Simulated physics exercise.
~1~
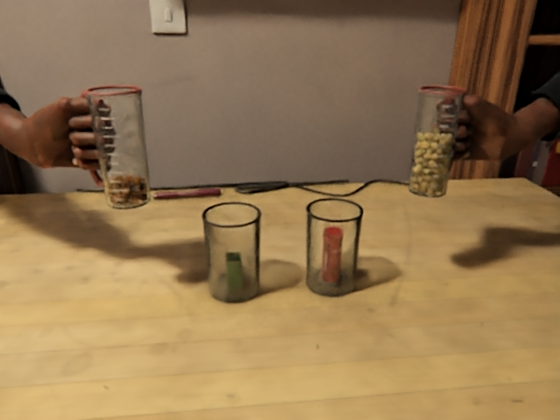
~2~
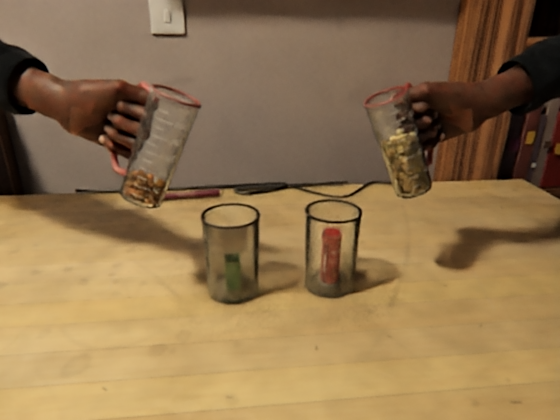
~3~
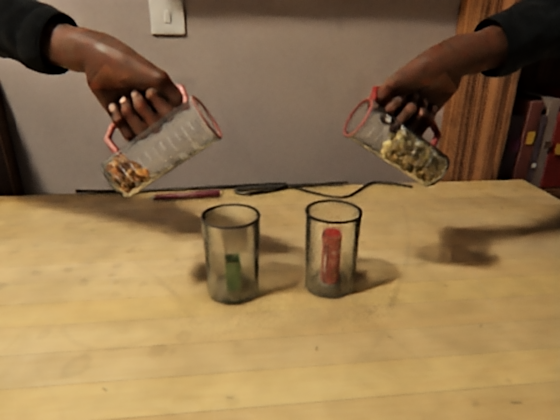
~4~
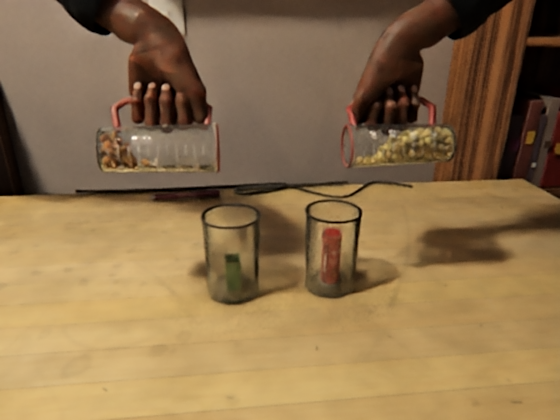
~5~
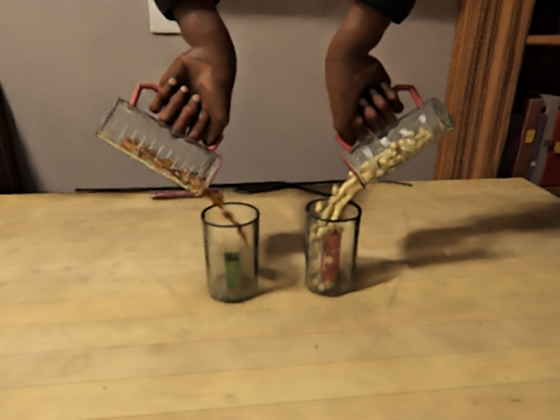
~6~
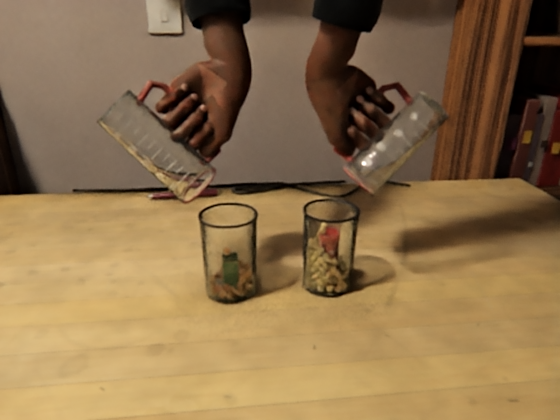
Two hands hold clear, red-rimmed cups above a pale wooden table, seen from the front with a slight sway. Below stand two clear glasses, the left with a small green object upright inside and the right with a taller red one. The left cup holds brownish pieces, the right cup pale yellowish ones. The hands bring the cups inward and tip them onto their sides, then further over, and the pieces pour into the glasses. At the end the left glass is about a quarter full and the right about half full, with both objects still showing.
